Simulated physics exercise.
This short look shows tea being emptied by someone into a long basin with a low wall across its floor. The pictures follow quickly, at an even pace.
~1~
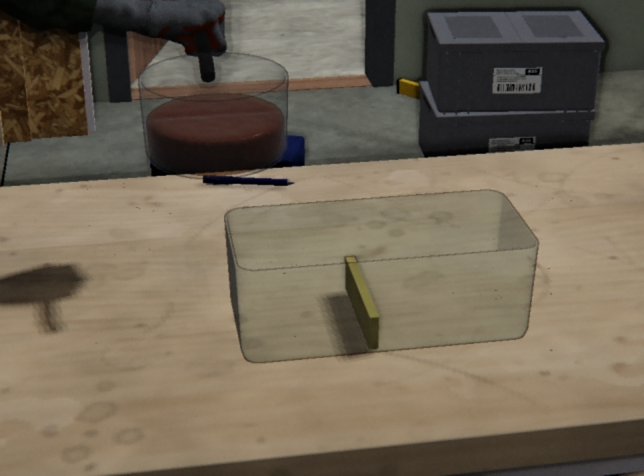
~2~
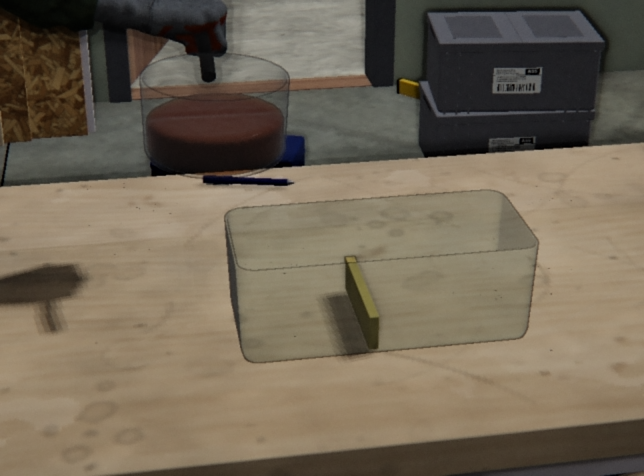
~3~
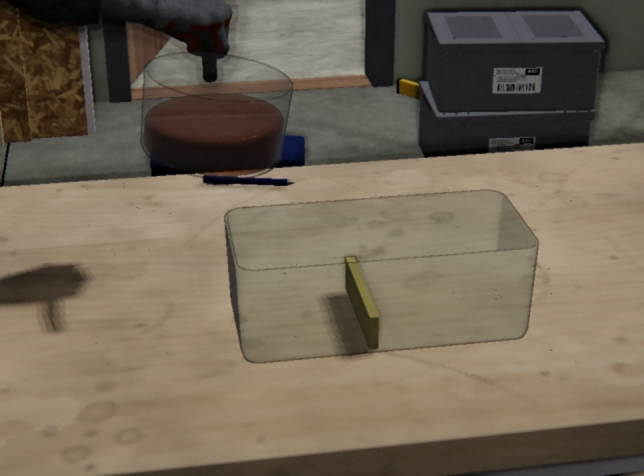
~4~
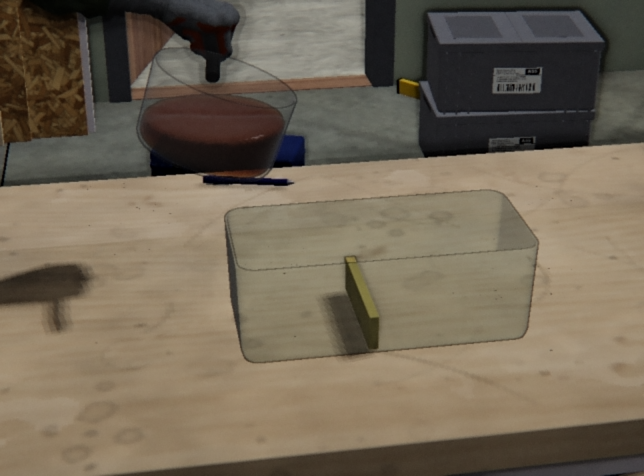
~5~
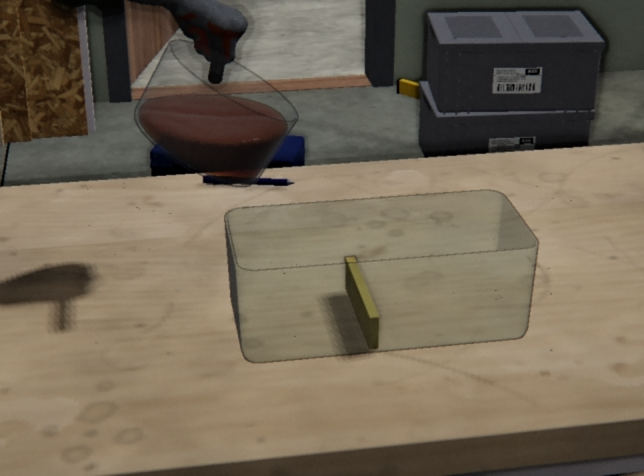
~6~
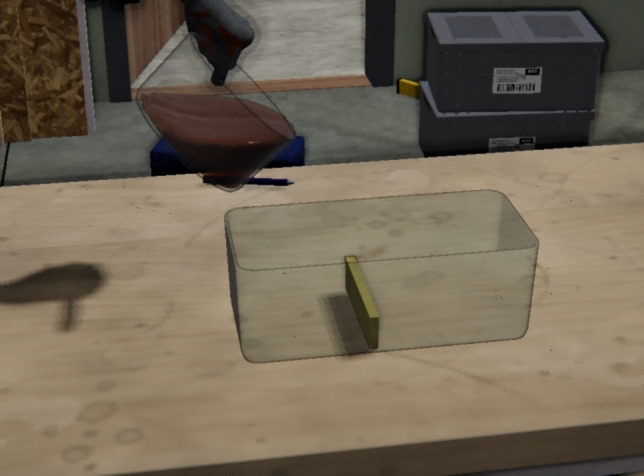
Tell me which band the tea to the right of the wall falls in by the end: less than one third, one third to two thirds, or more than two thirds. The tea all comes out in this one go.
Short of a third.
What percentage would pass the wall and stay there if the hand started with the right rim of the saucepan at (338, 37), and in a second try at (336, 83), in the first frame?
Estimate, in order: 55 and 45 per cent.
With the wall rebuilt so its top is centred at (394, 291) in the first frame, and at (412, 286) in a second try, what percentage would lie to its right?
In order, some 25 and 20 in a hundred.
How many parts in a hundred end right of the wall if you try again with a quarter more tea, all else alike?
15 %.
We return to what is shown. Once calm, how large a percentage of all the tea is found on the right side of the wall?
About 10 per cent.
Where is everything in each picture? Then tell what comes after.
The first frame shows tilt 0°; pouring edge (286, 74); surface from (146, 119) to (283, 110); the long basin's rim runs from (231, 241) to (520, 218); the wall's top is at (362, 287).
The second frame shows tilt 2°; pouring edge (287, 76); surface from (145, 119) to (283, 111).
The third frame shows tilt 9°; pouring edge (291, 84); surface from (144, 118) to (283, 112).
The fourth frame shows tilt 19°; pouring edge (295, 97); surface from (141, 116) to (285, 114).
The fifth frame shows tilt 32°; pouring edge (296, 114); surface from (137, 110) to (287, 117).
The sixth frame shows tilt 47°; pouring edge (292, 134); surface from (142, 99) to (286, 120).
A moment on, the saucepan is tipped right over and 22 per cent is still to pour, 36 is left of the wall and 0 right of it.
Next, the saucepan is tipped right over and 4 per cent is still to pour, 74 is left of the wall and 3 right of it.
Then the saucepan is tipped right over and 1 per cent is still to pour, 77 is left of the wall and 11 right of it.
Later the saucepan is tipped right over and 0 per cent is still to pour, 77 is left of the wall and 12 right of it.
At rest 78 per cent lies left of the wall, 12 right of it and 10 outside.
